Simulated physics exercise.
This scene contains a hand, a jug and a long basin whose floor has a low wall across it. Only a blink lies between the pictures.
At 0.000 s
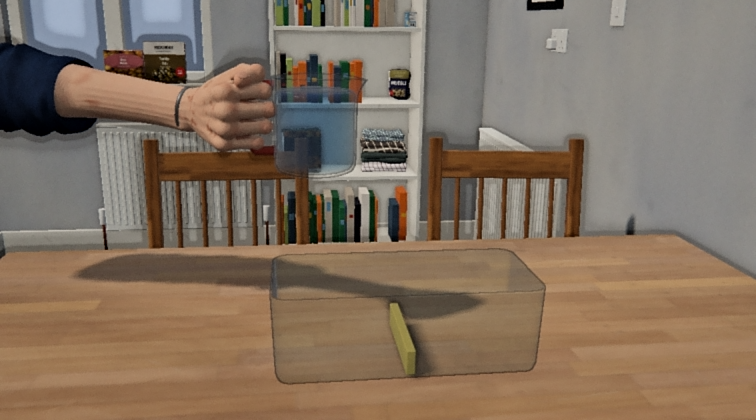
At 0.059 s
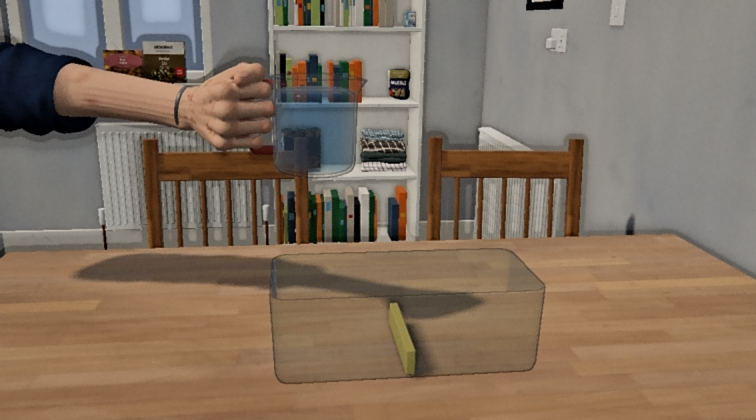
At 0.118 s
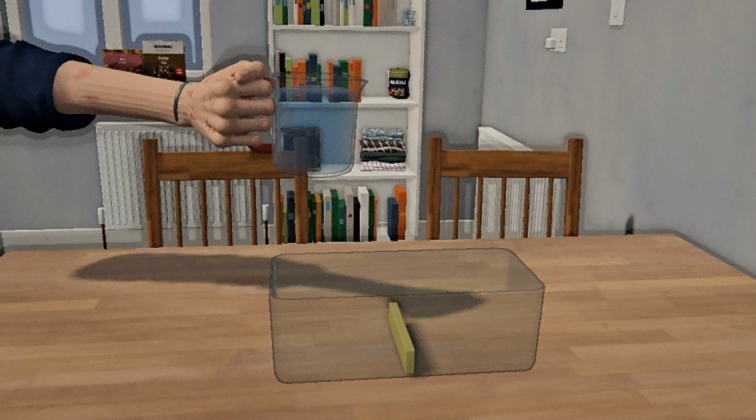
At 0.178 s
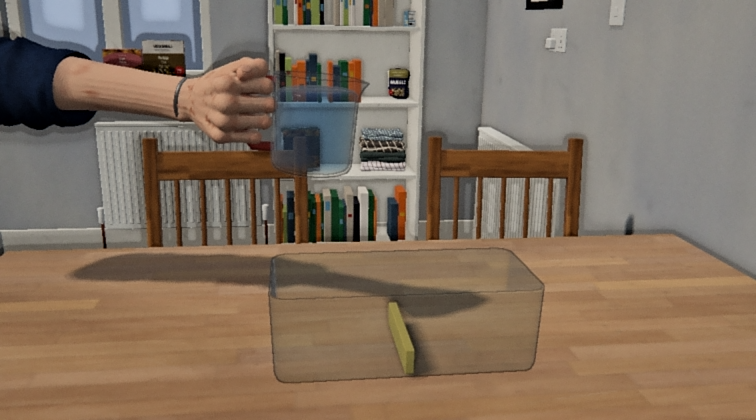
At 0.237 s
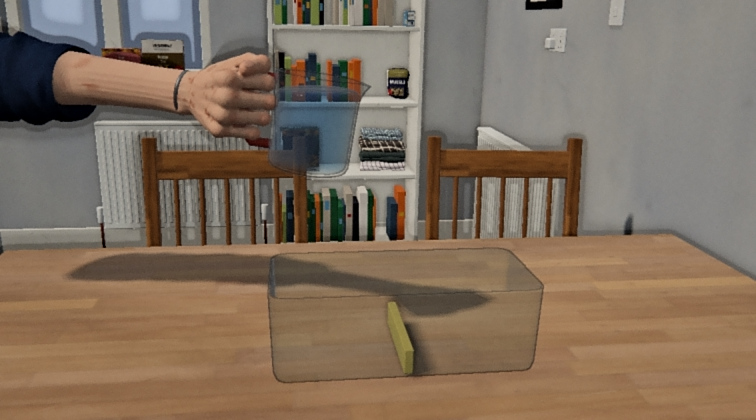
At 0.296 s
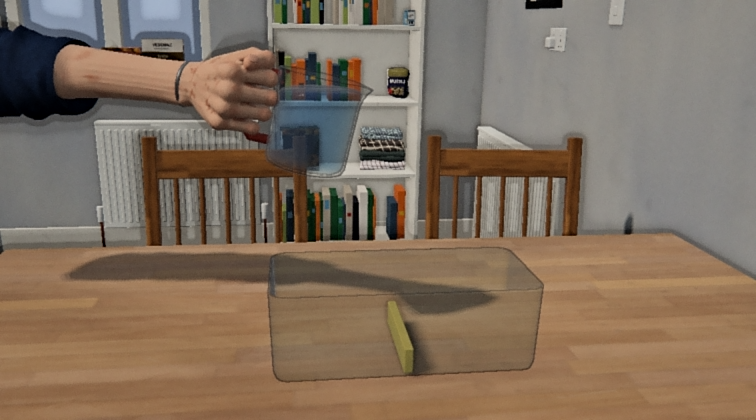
A hand holds a jug of blue water above a clear basin and slowly tilts it slightly rightward.
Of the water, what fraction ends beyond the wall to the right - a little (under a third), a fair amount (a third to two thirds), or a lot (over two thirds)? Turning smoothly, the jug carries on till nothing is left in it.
A lot, over two thirds.
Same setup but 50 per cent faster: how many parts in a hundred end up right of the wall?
It comes to near 75 per cent.
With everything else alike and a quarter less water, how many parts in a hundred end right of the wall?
Around 80 percent, more or less.
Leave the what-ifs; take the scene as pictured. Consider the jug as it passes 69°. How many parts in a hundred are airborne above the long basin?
Estimated: 20 per cent or thereabouts.
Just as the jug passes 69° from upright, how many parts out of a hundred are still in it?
Near 75 in a hundred still remains.
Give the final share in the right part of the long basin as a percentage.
Roughly 80 percent of it.
By 0.79 s the tilt is 69° and 75 per cent is still to pour, 0 is left of the wall and 5 right of it.
By 1.15 s the tilt is 108° and 15 per cent is still to pour, 2 is left of the wall and 61 right of it.
By 1.53 s the tilt is 120° and 0 per cent is still to pour, 15 is left of the wall and 83 right of it.
By 1.94 s the tilt is 120° and 0 per cent is still to pour, 18 is left of the wall and 80 right of it.
At rest 18 per cent lies left of the wall, 80 right of it and 2 outside.
